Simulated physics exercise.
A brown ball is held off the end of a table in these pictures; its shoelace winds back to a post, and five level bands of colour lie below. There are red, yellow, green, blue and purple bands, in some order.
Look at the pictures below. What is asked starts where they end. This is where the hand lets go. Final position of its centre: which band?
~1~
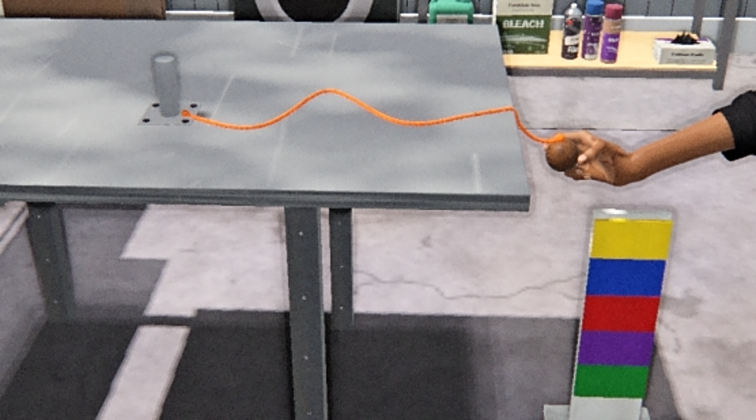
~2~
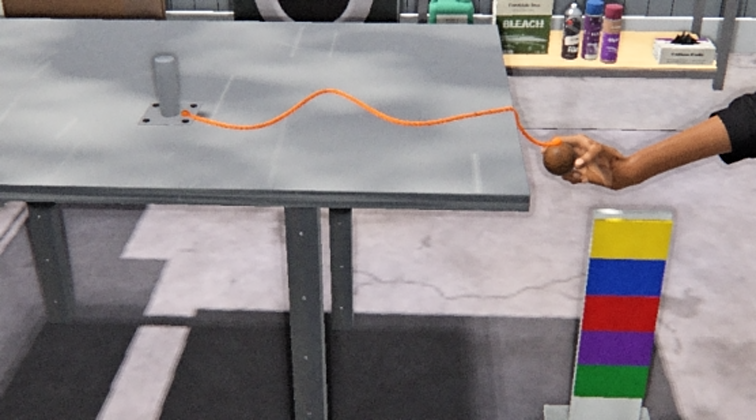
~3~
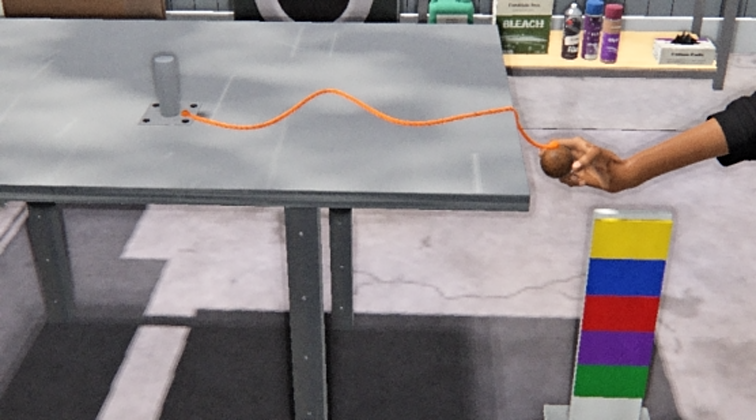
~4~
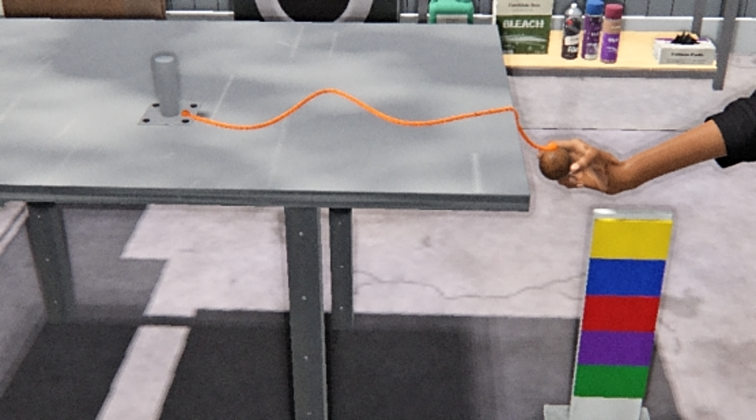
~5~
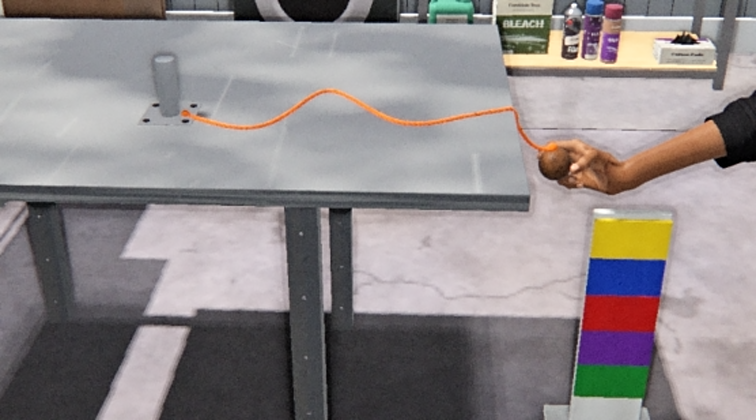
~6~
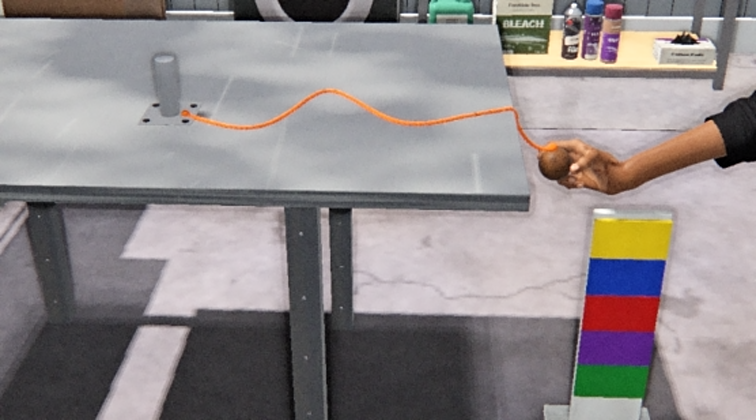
Band: Blue.
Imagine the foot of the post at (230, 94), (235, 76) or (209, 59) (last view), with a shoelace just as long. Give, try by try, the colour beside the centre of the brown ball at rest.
Going case by case, it's red, red and finally blue.
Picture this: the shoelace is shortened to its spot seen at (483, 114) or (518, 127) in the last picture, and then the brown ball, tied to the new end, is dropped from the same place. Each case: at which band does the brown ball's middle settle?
Cut one gives higher than all five; cut two gives yellow.
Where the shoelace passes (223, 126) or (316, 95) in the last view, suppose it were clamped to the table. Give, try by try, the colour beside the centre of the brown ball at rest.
In order: Blue; yellow.
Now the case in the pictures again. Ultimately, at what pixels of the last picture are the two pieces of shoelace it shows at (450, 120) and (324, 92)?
First: (513, 144). Second: (382, 110).
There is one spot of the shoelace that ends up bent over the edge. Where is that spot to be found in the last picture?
It's near (415, 124) in the last picture.
Soon after, ball near (495, 257); level with blue.
Then, ball near (524, 270); level with blue.
At rest, ball near (510, 275); level with blue. Its middle rests at the blue band.
